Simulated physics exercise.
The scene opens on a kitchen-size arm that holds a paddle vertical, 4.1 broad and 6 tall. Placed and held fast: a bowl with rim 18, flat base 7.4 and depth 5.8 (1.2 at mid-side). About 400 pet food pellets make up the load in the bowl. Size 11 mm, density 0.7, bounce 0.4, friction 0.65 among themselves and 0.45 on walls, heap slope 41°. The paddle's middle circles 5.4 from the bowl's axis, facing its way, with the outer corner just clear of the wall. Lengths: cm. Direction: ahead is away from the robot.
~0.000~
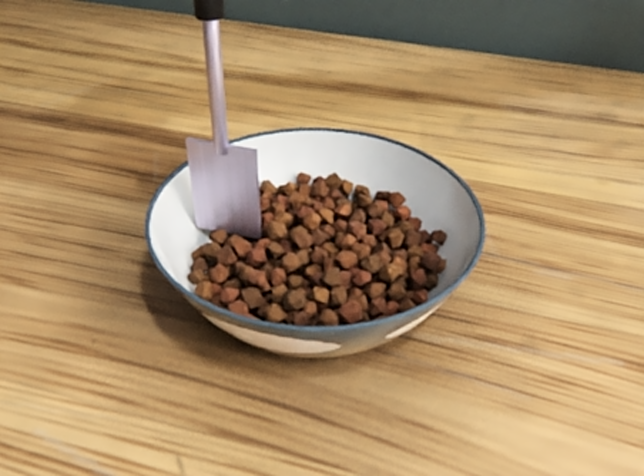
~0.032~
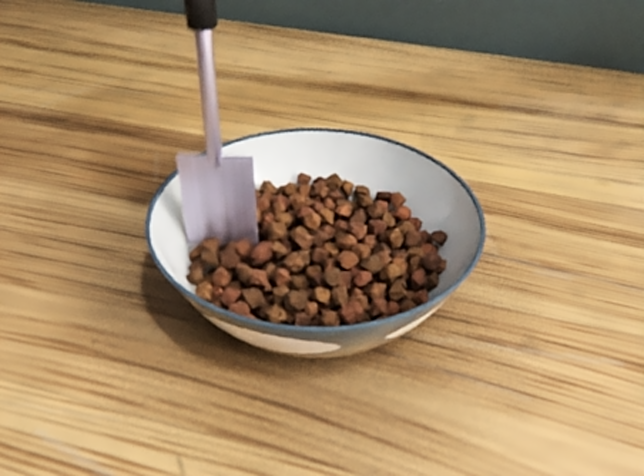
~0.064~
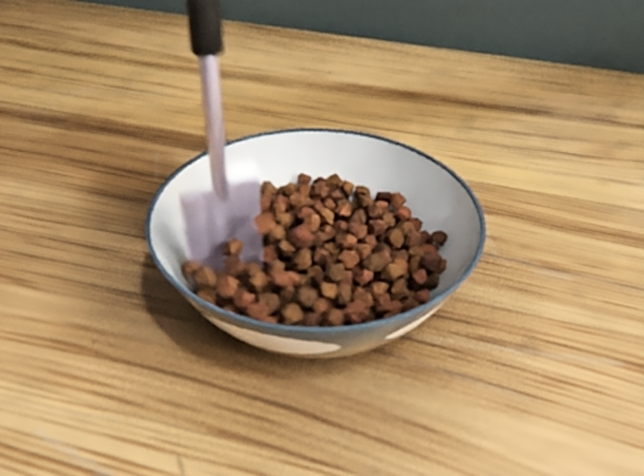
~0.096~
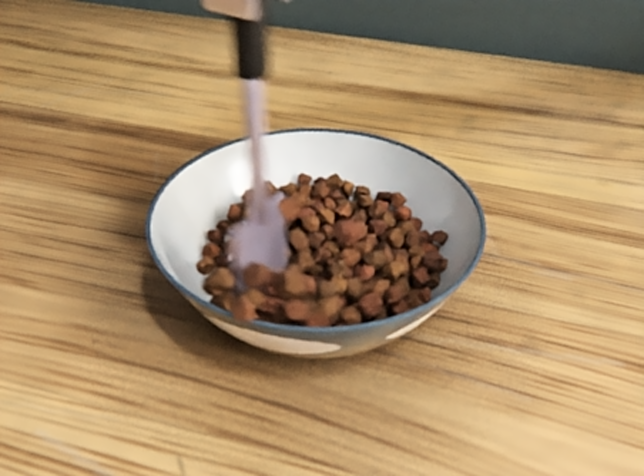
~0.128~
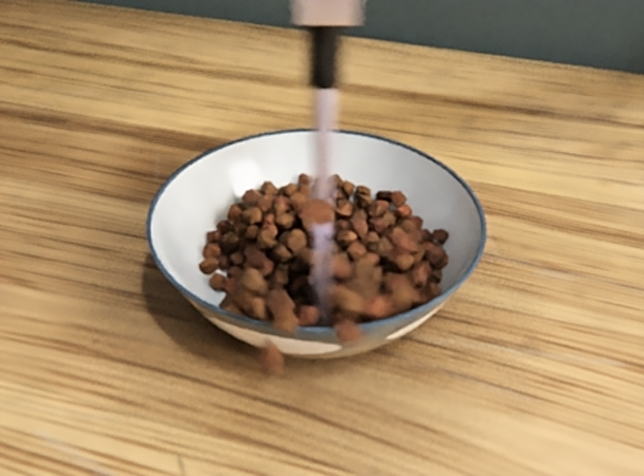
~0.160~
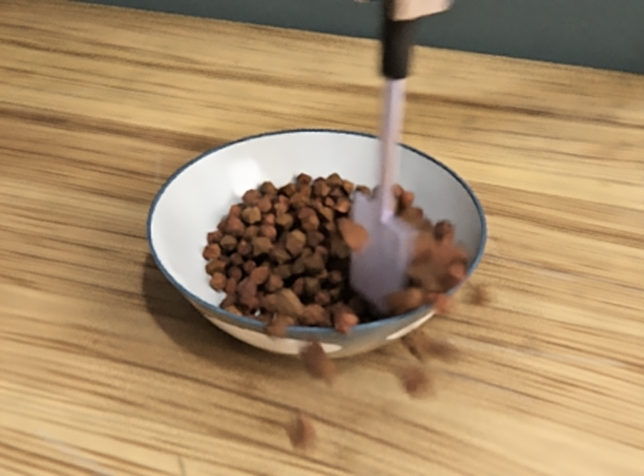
A pale lilac paddle with a black handle sweeps through a white, blue-rimmed bowl of reddish-brown pellets on a streaky wooden tabletop, seen from above at an angle against a dark grey-green background. Upright throughout, it starts at the left wall, swings around the near side and reaches the right, turning as it moves. It pushes pellets along, and several fly over the near rim while the view stays still.
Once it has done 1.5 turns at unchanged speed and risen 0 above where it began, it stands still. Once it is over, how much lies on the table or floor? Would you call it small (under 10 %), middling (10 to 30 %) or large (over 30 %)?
I would call it large.
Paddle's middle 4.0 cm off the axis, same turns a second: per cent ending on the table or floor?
Roughly 55 percent, I'd expect.
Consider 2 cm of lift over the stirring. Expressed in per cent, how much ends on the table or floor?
Roughly 20 per cent.
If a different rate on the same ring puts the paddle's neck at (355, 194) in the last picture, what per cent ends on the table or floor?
Something like 40 percent, roughly.
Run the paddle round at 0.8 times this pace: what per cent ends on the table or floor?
Some 35 in a hundred.
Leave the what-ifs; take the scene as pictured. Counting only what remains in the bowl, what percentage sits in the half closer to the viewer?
35 %.
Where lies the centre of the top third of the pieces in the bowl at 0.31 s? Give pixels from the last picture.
Near (268, 185).
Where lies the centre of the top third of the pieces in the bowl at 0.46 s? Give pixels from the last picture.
The centre lies near (318, 308) in the last picture.
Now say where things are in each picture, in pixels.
Paddle neck at (219, 119), 0° round; upper third of the load around (319, 245), from x 195 to 440, top at y 180; 403 in the bowl, in the first picture.
Paddle neck at (212, 131), 13° round; upper third of the load around (320, 250), from x 195 to 440, top at y 180, in the second picture.
Paddle neck at (218, 161), 44° round; upper third of the load around (319, 252), from x 190 to 440, top at y 180, in the third picture.
Paddle neck at (258, 186), 77° round; upper third of the load around (326, 260), from x 205 to 440, top at y 180; 402 in the bowl, 1 in flight or on the tool, in the fourth picture.
Paddle neck at (322, 196), 109° round; upper third of the load around (349, 261), from x 210 to 440, top at y 180; 396 in the bowl, 7 in flight or on the tool, in the fifth picture.
Paddle neck at (384, 186), 141° round; upper third of the load around (385, 247), from x 210 to 480, top at y 180; 390 in the bowl, 13 in flight or on the tool, in the sixth picture.
By 0.31 s, 293° round, highest piece 11 above the table; 331 in the bowl, 19 on the table or floor, 53 in flight or on the tool.
By 0.46 s, 84° round, highest piece 10 above the table; 271 in the bowl, 94 on the table or floor, 38 in flight or on the tool.
By 0.74 s, 180° round, highest piece 7 above the table; 234 in the bowl, 169 on the table or floor.
By 1.44 s, 180° round, highest piece 5 above the table; 234 in the bowl, 169 on the table or floor.
Final count, 234 in the bowl, 169 on the table or floor. That is 42 % on the table or floor.
